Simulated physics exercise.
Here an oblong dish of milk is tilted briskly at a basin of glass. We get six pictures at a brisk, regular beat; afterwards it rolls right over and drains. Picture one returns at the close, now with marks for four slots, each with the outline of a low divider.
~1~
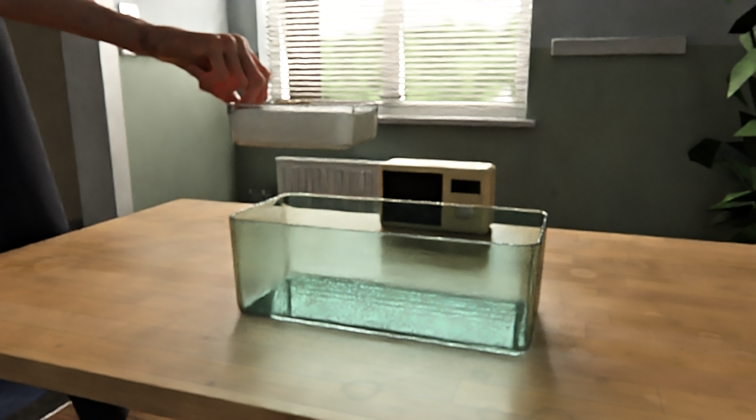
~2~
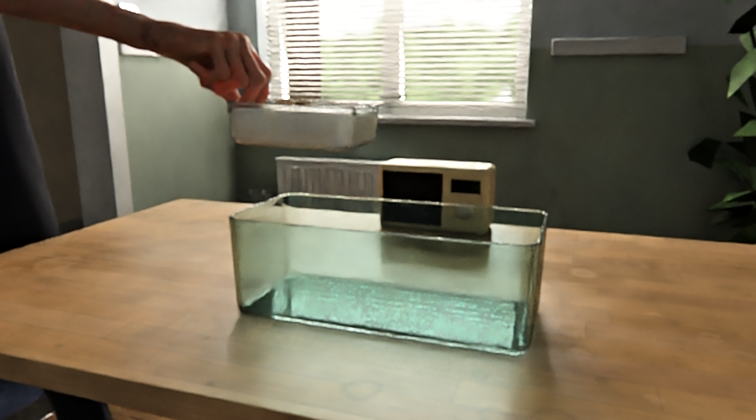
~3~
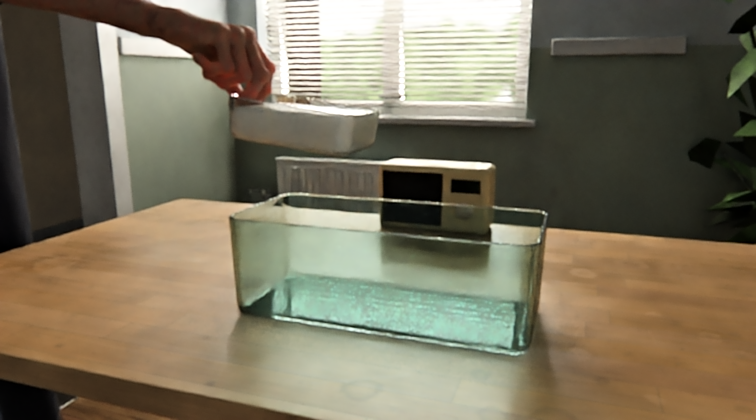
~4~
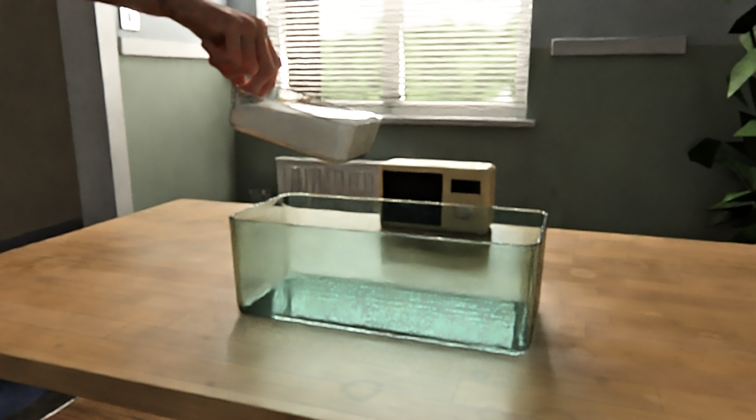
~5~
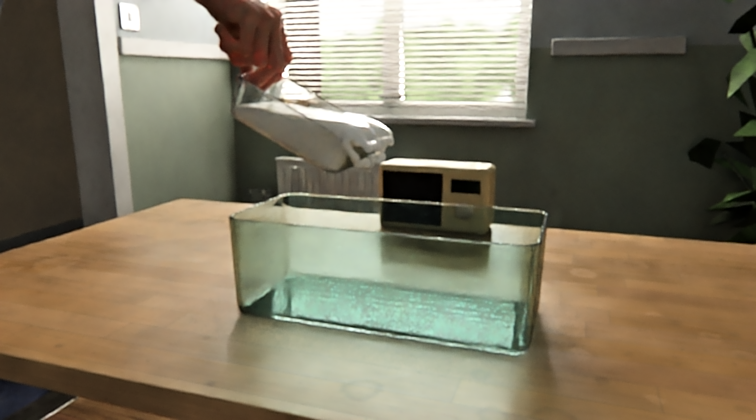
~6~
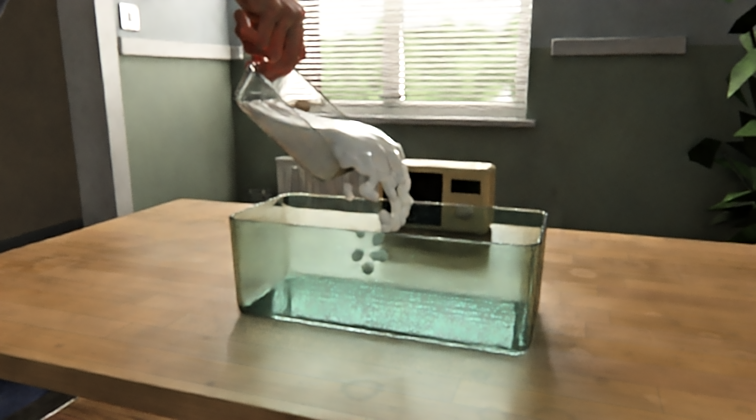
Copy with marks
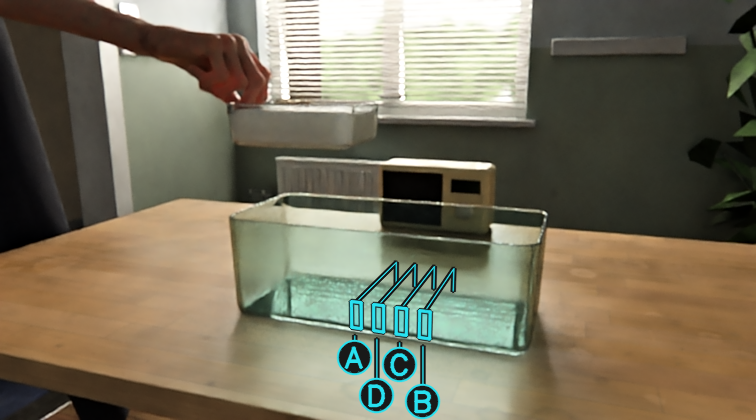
White milk pouring from a clear oblong dish as a hand tilts it rightward above a glass basin on a wooden table.
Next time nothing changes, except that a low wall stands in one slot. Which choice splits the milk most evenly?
C beats the others.
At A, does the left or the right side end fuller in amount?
The right one.
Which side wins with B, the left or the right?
The left side.
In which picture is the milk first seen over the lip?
Picture 4.
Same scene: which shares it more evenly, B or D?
Here it is position D.
In cyan, A at (354, 335); B at (422, 346); C at (399, 342); D at (376, 339).
If A is chosen, about 22 % ends left of the wall and 78 % right of it.
If B is chosen, about 86 % ends left of the wall and 11 % right of it; 3 % is lost outside.
If C is chosen, about 52 % ends left of the wall and 47 % right of it.
If D is chosen, about 30 % ends left of the wall and 69 % right of it.
